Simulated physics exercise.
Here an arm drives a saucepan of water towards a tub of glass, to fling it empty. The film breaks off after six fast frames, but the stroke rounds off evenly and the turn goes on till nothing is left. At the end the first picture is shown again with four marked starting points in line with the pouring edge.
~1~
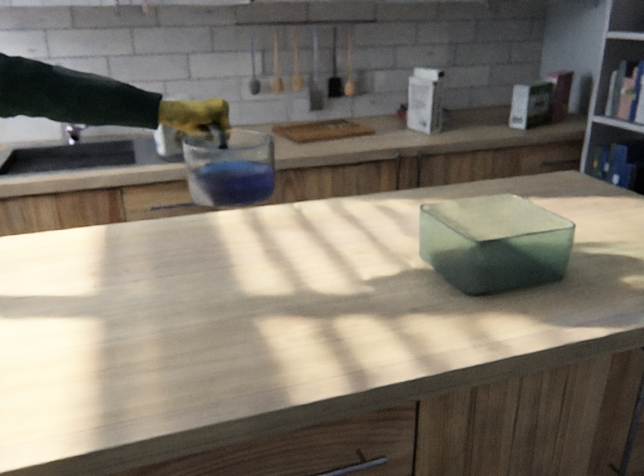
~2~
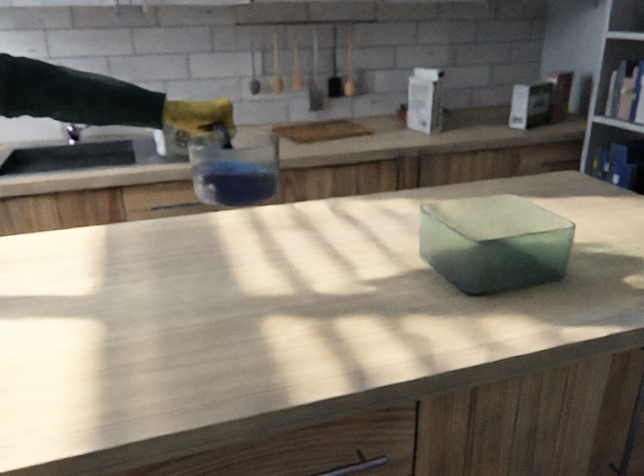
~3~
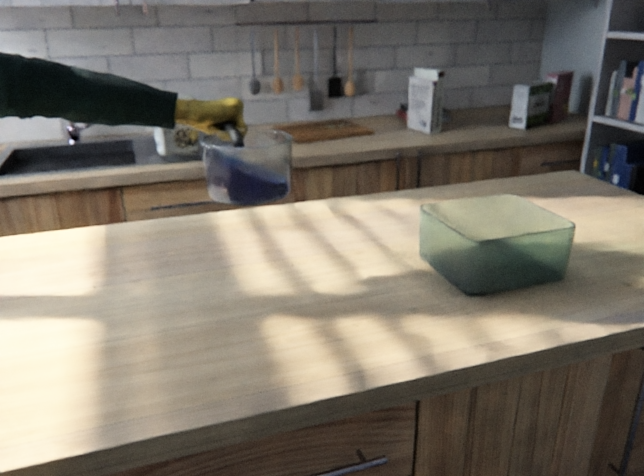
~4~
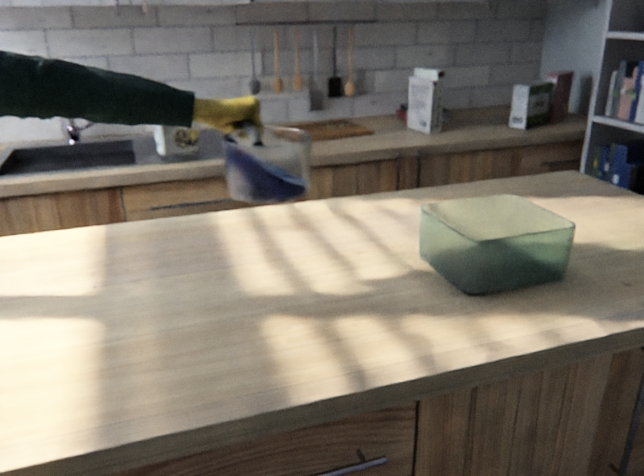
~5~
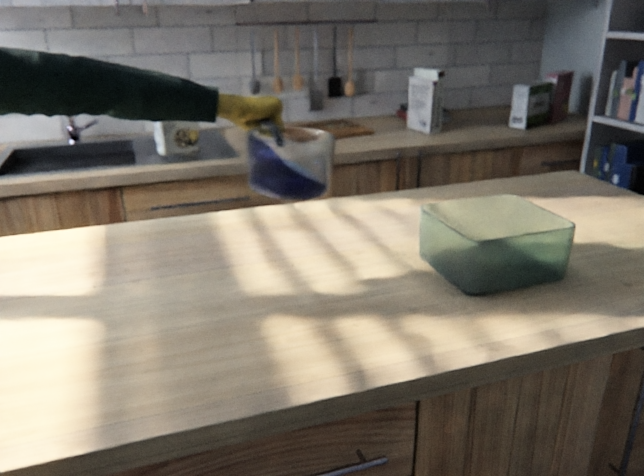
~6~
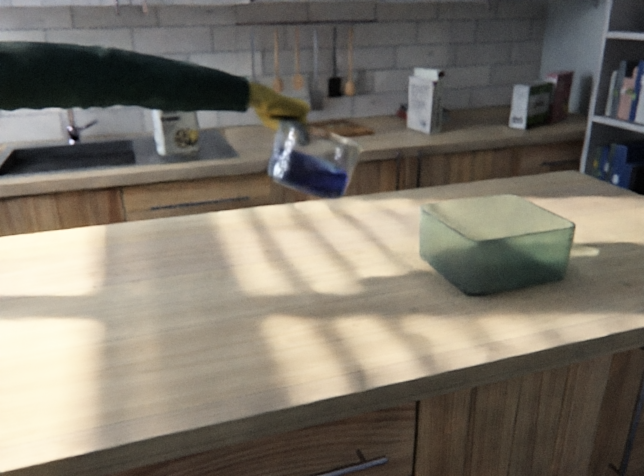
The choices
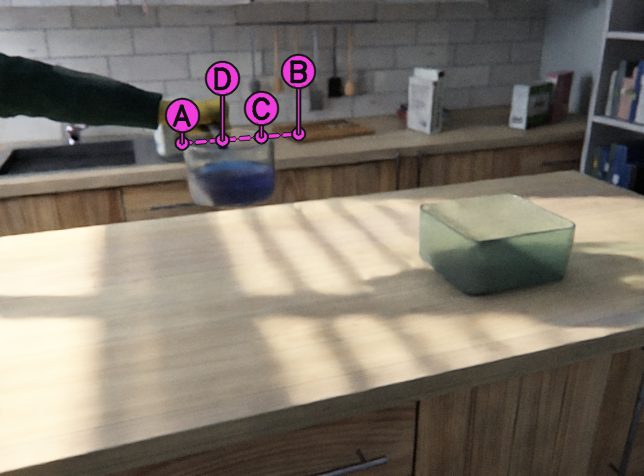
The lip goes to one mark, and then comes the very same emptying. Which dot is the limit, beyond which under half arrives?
It is B.
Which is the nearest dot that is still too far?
It is C.
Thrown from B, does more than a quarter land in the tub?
Yes.
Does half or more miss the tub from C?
Yes, it does.
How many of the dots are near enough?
One of the four.
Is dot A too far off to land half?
Yes, it does.
In magenta, A at (182, 143); B at (298, 133); C at (261, 136); D at (222, 140).
With A, about 0 % lands in the tub, 99 % falls short.
With B, about 68 % lands in the tub, 29 % falls short.
With C, about 35 % lands in the tub, 59 % falls short and 6 % goes beside or beyond.
With D, about 11 % lands in the tub, 86 % falls short and 3 % goes beside or beyond.
